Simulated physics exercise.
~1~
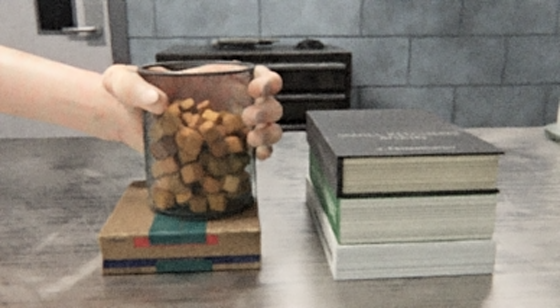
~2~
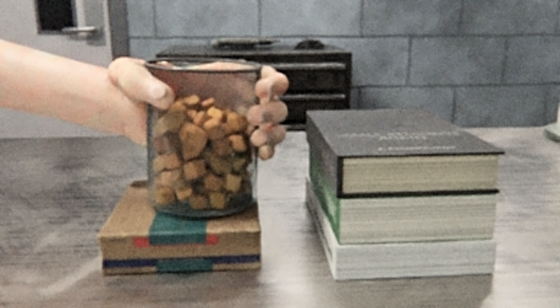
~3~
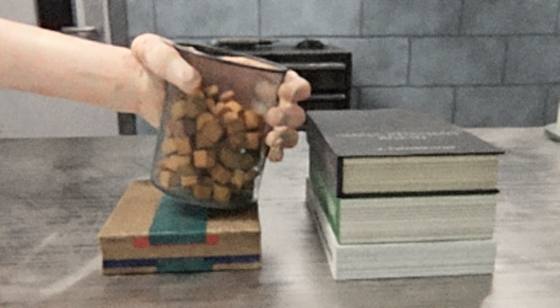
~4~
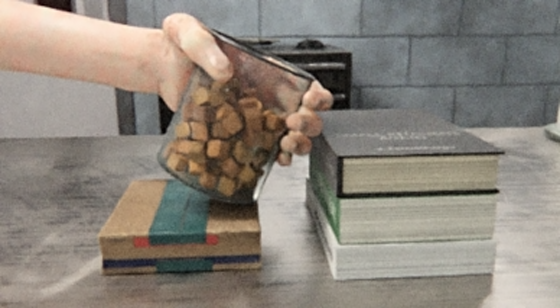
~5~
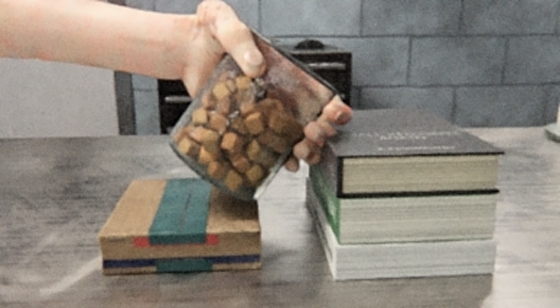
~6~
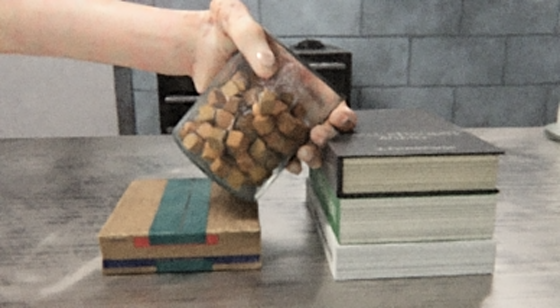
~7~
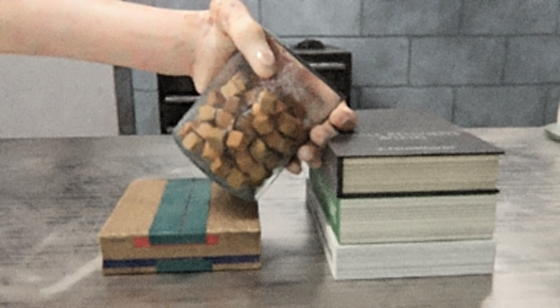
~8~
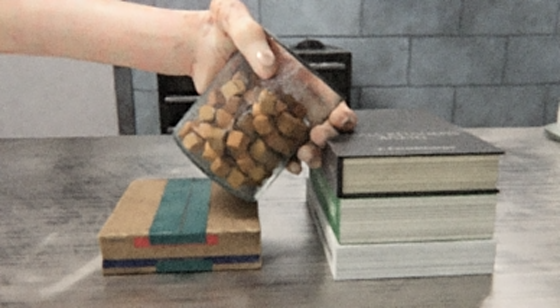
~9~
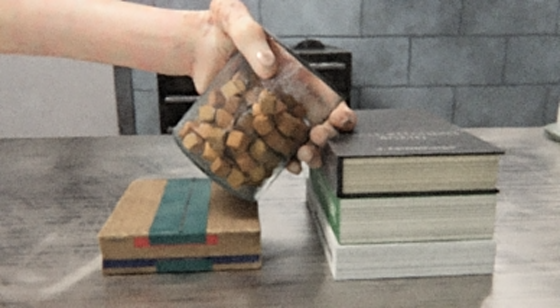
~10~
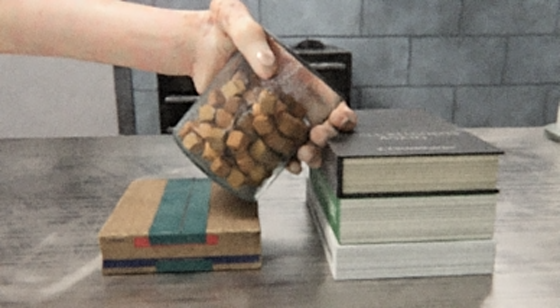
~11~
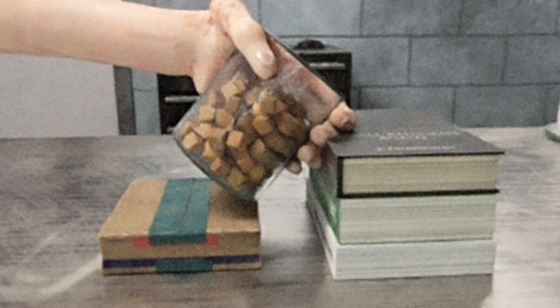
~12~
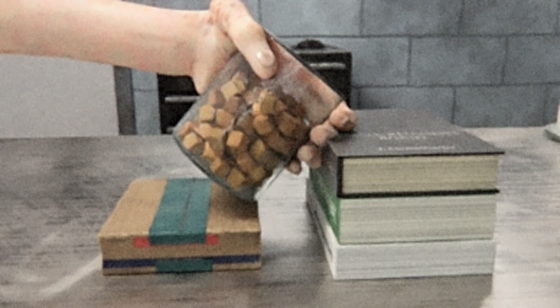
A hand lifts a glass of brown cubes and tilts it right against stacked books.
